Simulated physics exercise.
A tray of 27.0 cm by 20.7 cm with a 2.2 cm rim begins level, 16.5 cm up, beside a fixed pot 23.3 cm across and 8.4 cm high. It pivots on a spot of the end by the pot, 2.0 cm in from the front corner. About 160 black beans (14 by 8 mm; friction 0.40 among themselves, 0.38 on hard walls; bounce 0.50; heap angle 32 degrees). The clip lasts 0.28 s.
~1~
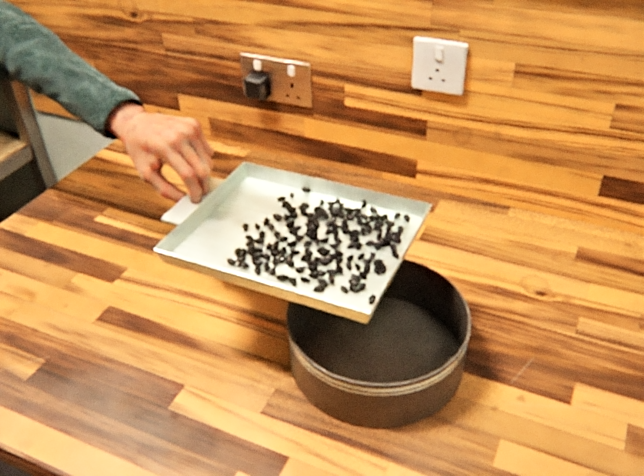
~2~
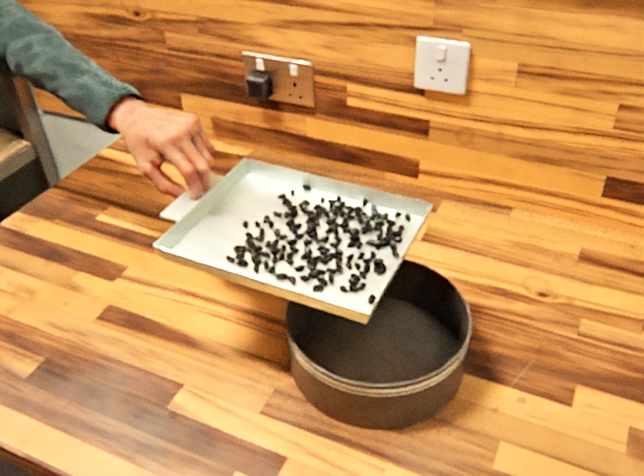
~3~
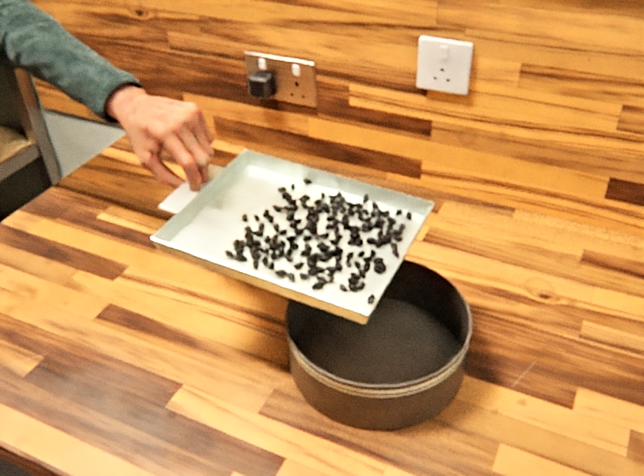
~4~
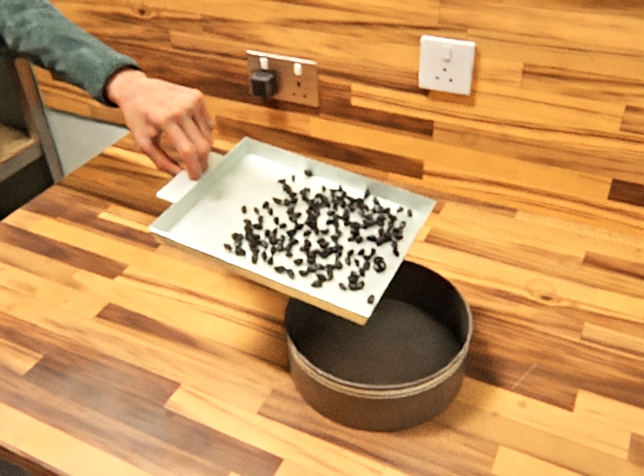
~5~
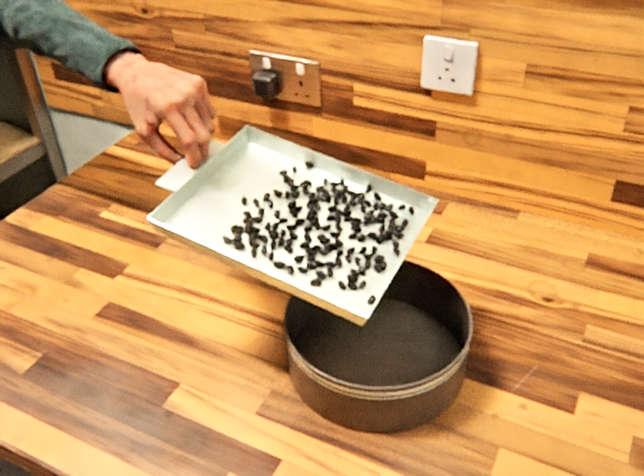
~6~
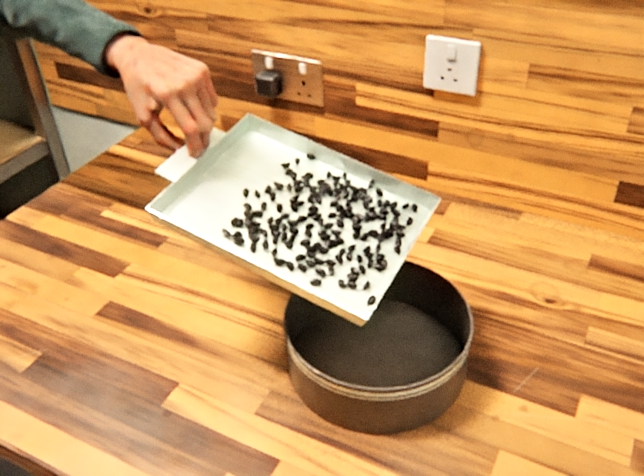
Hand slowly raising the left end of a white tray of black beans, tilting it toward a dark round pot.
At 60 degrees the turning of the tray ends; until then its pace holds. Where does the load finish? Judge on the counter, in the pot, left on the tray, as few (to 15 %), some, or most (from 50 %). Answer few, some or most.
Counter few, pot few, tray most.
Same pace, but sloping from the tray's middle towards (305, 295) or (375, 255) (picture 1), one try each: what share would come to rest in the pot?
Some 0 and 5 per cent.
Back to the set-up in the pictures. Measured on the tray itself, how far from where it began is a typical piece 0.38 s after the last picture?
About 5 cm.
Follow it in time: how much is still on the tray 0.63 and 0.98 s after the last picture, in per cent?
About 100, 95.
Then, 0.38 s after the last picture, tilt 36 degrees; the tray holds 100 %, the pot 0 %.
Then, 0.63 s after the last picture, tilt 51 degrees; the tray holds 100 %, the pot 0 %.
Then, 0.98 s after the last picture, tilt 60 degrees; the tray holds 95 %, the pot 0 %.
In the end, counter 5 %, pot 5 %, tray 90 %.
